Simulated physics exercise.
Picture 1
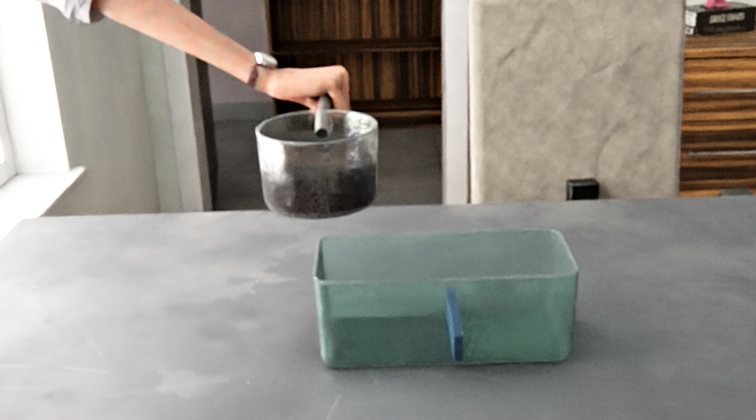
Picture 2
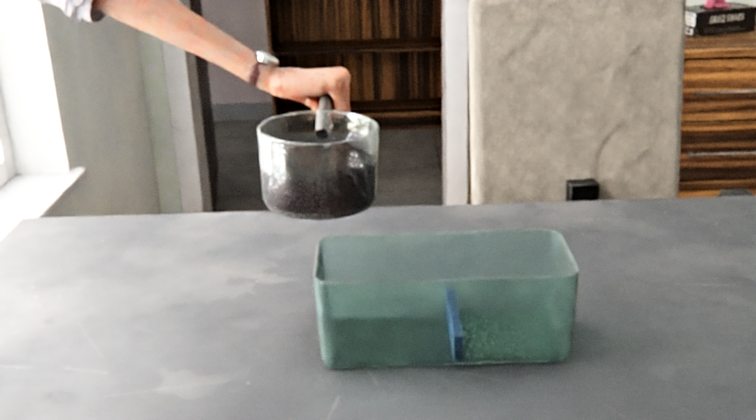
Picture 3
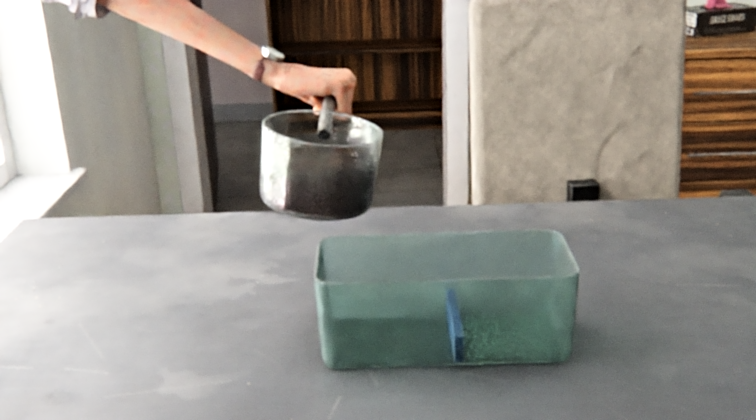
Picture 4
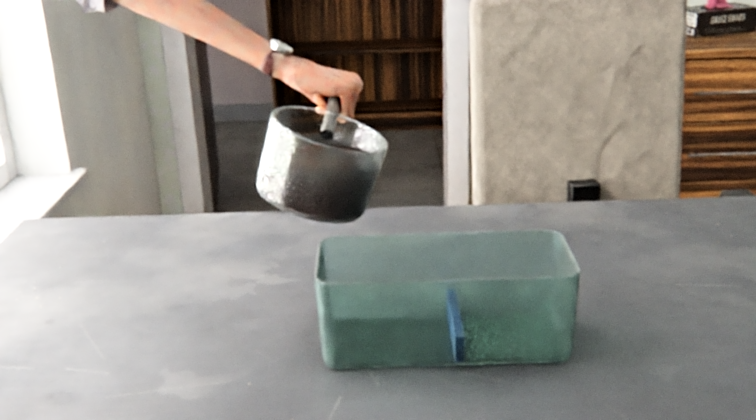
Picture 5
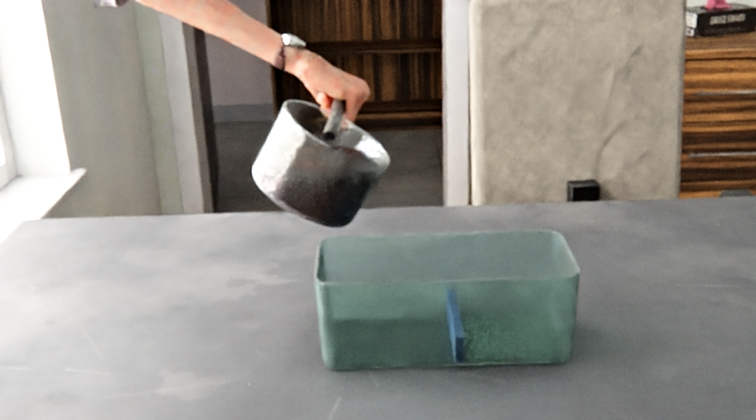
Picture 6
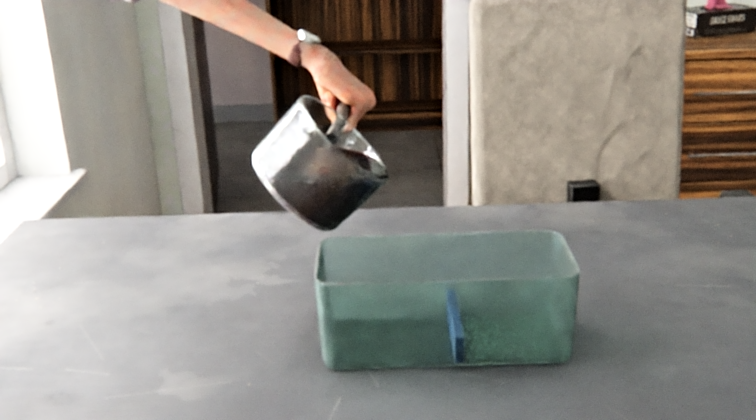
Hand tilting a glass pot of dark wine steadily to the right above a long green basin with a low blue wall.
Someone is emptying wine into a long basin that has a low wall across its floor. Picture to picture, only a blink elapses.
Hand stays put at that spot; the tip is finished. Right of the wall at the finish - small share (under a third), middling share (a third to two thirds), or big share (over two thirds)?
Small.
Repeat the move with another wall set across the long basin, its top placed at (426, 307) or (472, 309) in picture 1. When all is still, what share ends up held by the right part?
Note - case one near 45 %, case two near 10 %.
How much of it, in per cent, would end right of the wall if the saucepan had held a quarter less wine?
It should come out close to 5 per cent.
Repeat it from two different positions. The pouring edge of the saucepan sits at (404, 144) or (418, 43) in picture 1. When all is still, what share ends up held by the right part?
Close to 25 in a hundred, then close to 80 in a hundred.
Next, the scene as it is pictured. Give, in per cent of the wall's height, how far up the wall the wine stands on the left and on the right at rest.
80 % left, 10 % right.
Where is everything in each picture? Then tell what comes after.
It leans 0°; its right rim is at (376, 126); the wine meets the walls at (265, 160) and (375, 157); the long basin's rim runs from (317, 259) to (569, 252); the wall's top is at (454, 311), in the first picture.
It leans 2°; its right rim is at (377, 129); the wine meets the walls at (264, 161) and (374, 157), in the second picture.
It leans 9°; its right rim is at (382, 136); the wine meets the walls at (265, 161) and (375, 158), in the third picture.
It leans 19°; its right rim is at (386, 147); the wine meets the walls at (262, 161) and (378, 159), in the fourth picture.
It leans 31°; its right rim is at (388, 161); the wine meets the walls at (258, 159) and (381, 163), in the fifth picture.
It leans 46°; its right rim is at (387, 178); the wine meets the walls at (257, 152) and (388, 167), in the sixth picture.
A moment on, the saucepan is tipped on its side and 42 per cent is still to pour, 24 is left of the wall and 0 right of it.
Next, the saucepan is tipped on its side and 16 per cent is still to pour, 70 is left of the wall and 1 right of it.
Then the saucepan is tipped on its side and 5 per cent is still to pour, 81 is left of the wall and 6 right of it.
Later the saucepan is tipped on its side and 1 per cent is still to pour, 86 is left of the wall and 8 right of it.
In the end 88 per cent lies left of the wall, 9 right of it and 4 outside.
